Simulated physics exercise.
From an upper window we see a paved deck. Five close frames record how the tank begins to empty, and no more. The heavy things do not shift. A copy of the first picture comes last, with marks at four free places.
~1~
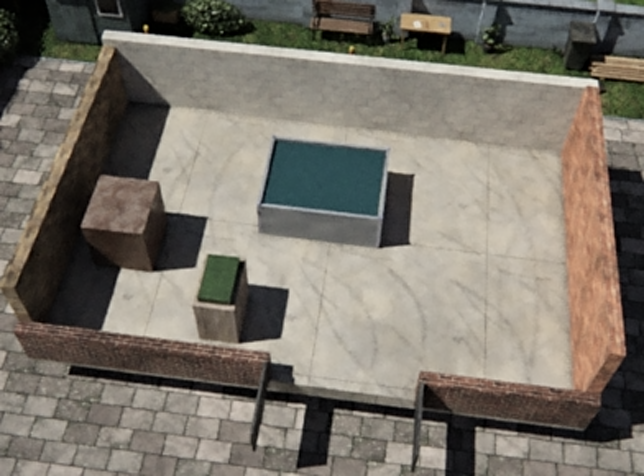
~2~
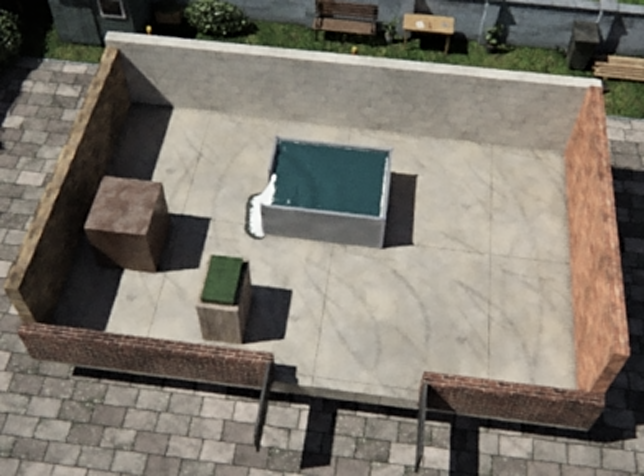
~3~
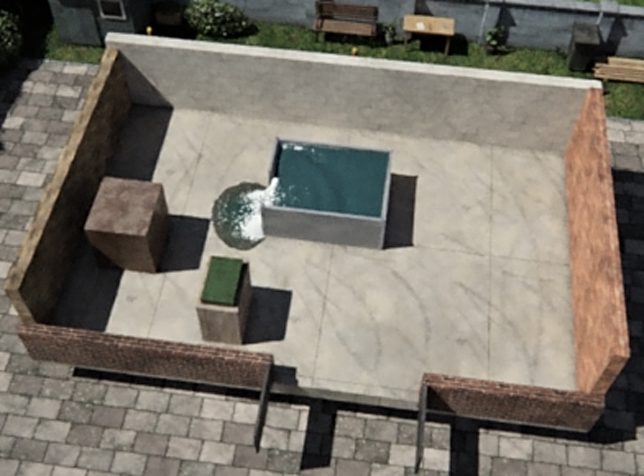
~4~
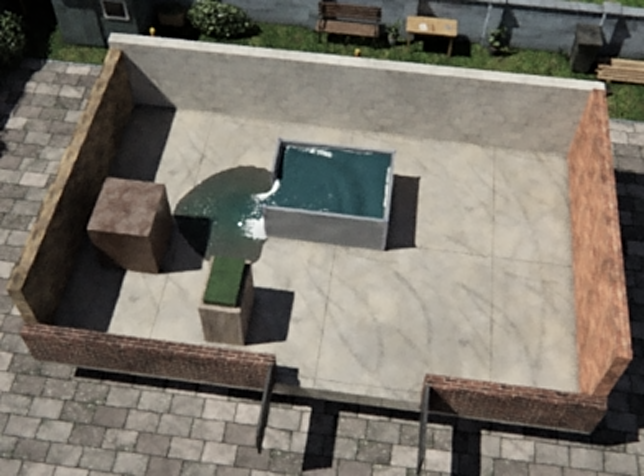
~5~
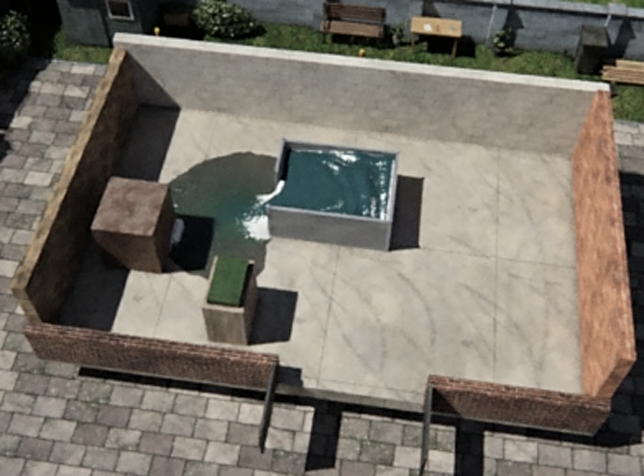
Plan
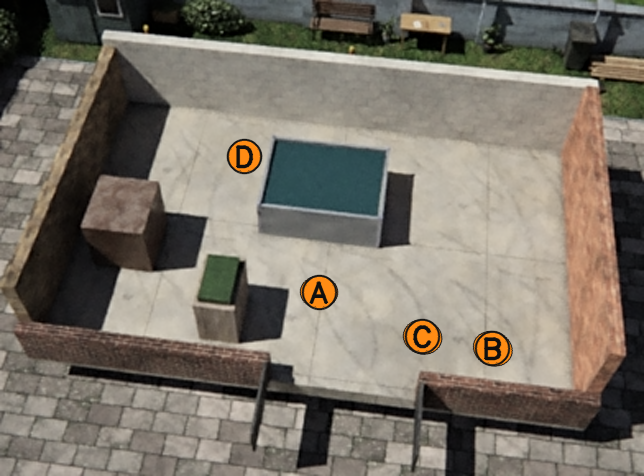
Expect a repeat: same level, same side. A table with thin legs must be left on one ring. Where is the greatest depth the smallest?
The answer is spot A.
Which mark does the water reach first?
D it is.
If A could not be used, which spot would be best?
Spot D.
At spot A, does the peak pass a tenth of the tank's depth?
No.
On the marked copy, A at (319, 292); B at (492, 348); C at (422, 336); D at (244, 156).
If A is chosen, the water peaks at about 4 % of the depth that stood in the tank.
If B is chosen, the water peaks at about 18 % of the depth that stood in the tank.
If C is chosen, the water peaks at about 15 % of the depth that stood in the tank.
If D is chosen, the water peaks at about 7 % of the depth that stood in the tank.
